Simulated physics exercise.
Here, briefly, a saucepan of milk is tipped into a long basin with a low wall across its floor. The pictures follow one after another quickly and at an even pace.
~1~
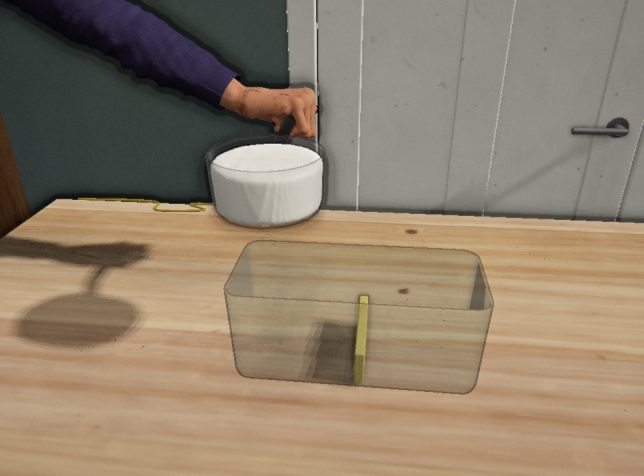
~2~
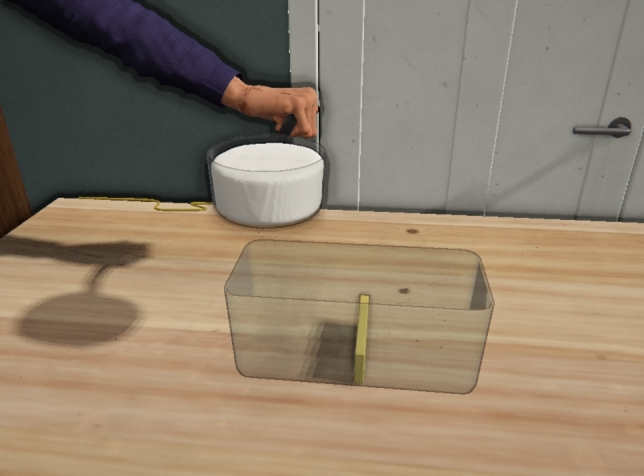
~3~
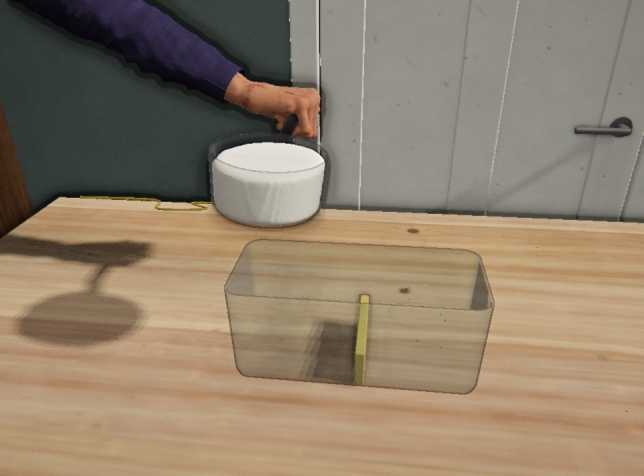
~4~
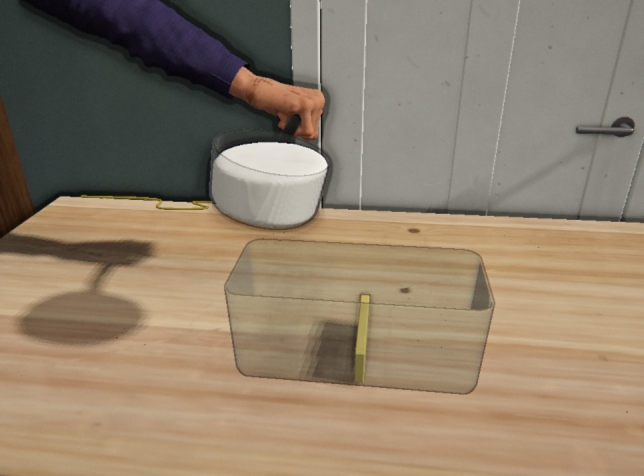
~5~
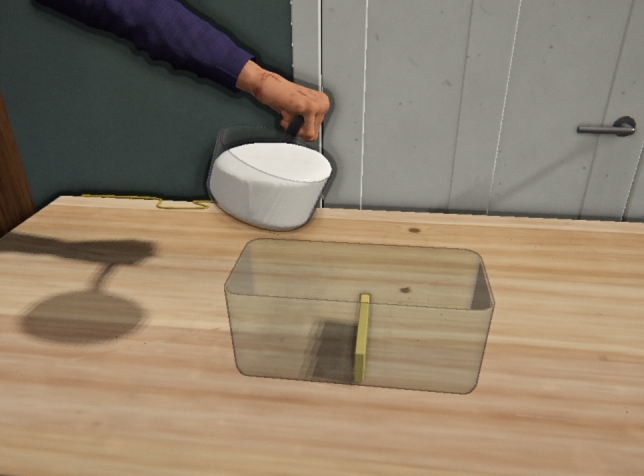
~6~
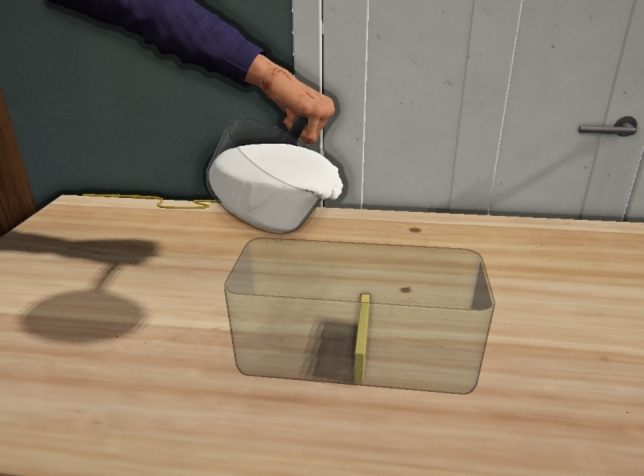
A clear round pan filled with white milk, under a hand in a purple sleeve reaching in from the upper left, starts level and tilts steadily to the right, the milk shifting until a little crosses its lower edge. Below it, a long see-through basin with a low yellow wall across its floor stands motionless on a pale wooden table. The camera looks slightly down, unmoving, toward a dark green wall and grey door.
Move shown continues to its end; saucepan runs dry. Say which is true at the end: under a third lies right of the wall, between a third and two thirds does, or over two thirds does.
Between a third and two thirds lies right of the wall.
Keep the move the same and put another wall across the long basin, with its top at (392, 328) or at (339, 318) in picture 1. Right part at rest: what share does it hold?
Try one about 10 %, try two about 80 %.
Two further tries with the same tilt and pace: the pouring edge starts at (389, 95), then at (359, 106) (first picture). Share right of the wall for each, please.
85 % and 90 %.
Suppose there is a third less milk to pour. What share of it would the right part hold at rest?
It would be somewhere near 40 %.
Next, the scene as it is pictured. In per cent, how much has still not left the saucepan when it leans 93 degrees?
It comes to 25 per cent or so.
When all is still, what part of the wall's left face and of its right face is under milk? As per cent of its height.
I'd put the left at about 30 and the right at about 50.
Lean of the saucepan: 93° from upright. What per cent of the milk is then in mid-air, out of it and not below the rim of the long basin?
35 in a hundred.
A moment on, the saucepan is tipped on its side and 25 per cent is still to pour, 6 is left of the wall and 35 right of it.
Next, the saucepan is tipped right over and 4 per cent is still to pour, 32 is left of the wall and 60 right of it.
Then the saucepan is tipped right over and 0 per cent is still to pour, 41 is left of the wall and 59 right of it.
Later the saucepan is tipped right over and 0 per cent is still to pour, 41 is left of the wall and 59 right of it.
In the end 41 per cent lies left of the wall, 59 right of it and 0 outside.
